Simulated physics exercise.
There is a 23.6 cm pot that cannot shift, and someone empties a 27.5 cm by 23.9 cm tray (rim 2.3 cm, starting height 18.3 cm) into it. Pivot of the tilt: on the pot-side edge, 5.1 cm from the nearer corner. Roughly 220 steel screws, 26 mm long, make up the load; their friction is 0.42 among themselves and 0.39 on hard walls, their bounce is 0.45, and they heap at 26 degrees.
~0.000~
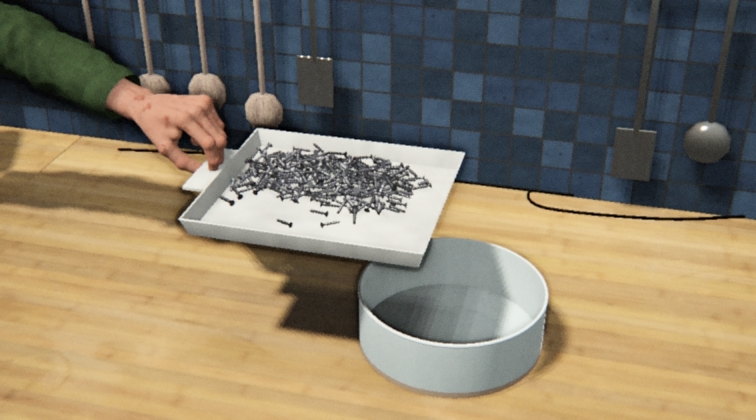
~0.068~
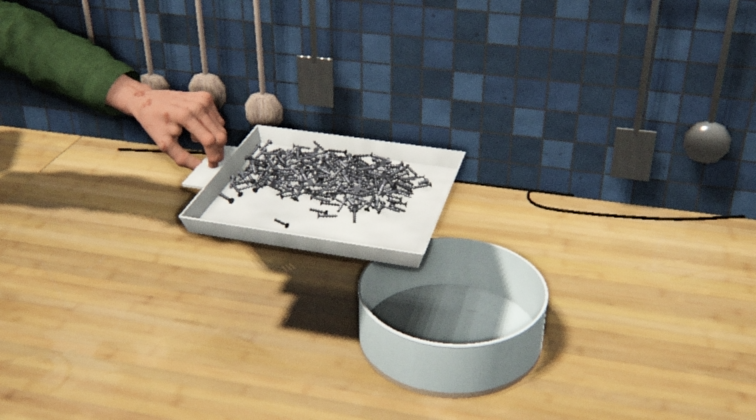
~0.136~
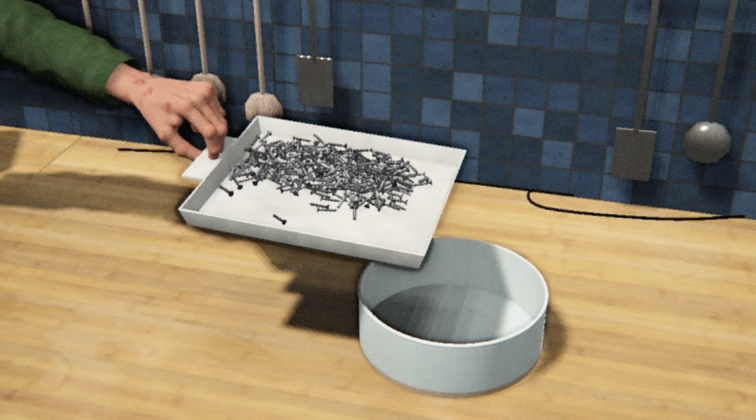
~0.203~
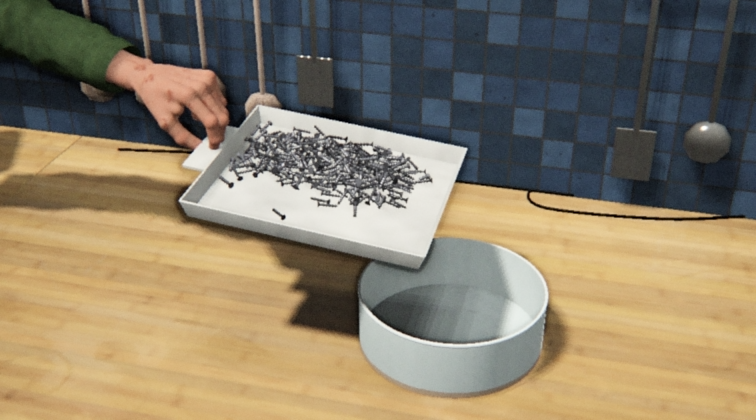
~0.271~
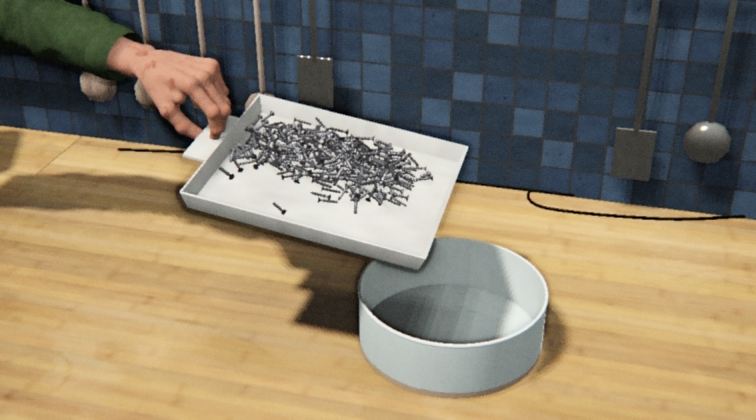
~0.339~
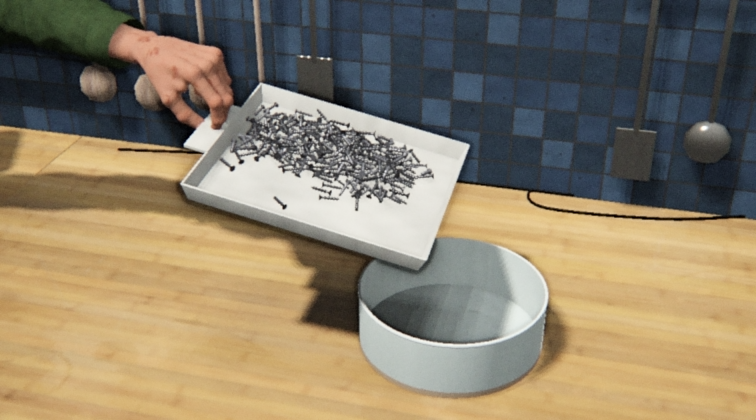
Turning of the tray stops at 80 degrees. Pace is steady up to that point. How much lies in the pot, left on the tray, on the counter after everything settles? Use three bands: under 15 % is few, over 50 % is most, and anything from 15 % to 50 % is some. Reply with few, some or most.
Pot: Most, tray: Few, counter: Some.
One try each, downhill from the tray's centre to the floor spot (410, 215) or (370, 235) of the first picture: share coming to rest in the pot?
I'd put it at roughly 85 per cent for the first tilt and roughly 20 per cent for the second.
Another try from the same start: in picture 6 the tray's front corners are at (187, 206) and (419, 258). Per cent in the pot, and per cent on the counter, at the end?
Pot 10; counter 90.
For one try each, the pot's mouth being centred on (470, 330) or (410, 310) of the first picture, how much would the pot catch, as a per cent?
95 % and 95 %.
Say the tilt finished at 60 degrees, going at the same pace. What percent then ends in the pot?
About 0 in a hundred would end up in the pot.
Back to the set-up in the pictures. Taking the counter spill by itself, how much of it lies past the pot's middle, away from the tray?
Share: Close to 70 %.
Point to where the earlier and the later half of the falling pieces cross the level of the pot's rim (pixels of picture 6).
First near (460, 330), then at (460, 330).
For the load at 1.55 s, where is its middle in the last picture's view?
The middle of the load should be at about (438, 211) by then.
After 1.07 s, tilt 44 degrees; the tray holds 100 %, the pot 0 %.
After 1.55 s, tilt 65 degrees; the tray holds 90 %, the pot 5 %.
After 2.10 s, tilt 80 degrees; the tray holds 20 %, the pot 45 %.
In the end, at 3.2 s, pot 65 %, tray 0 %, counter 30 %.
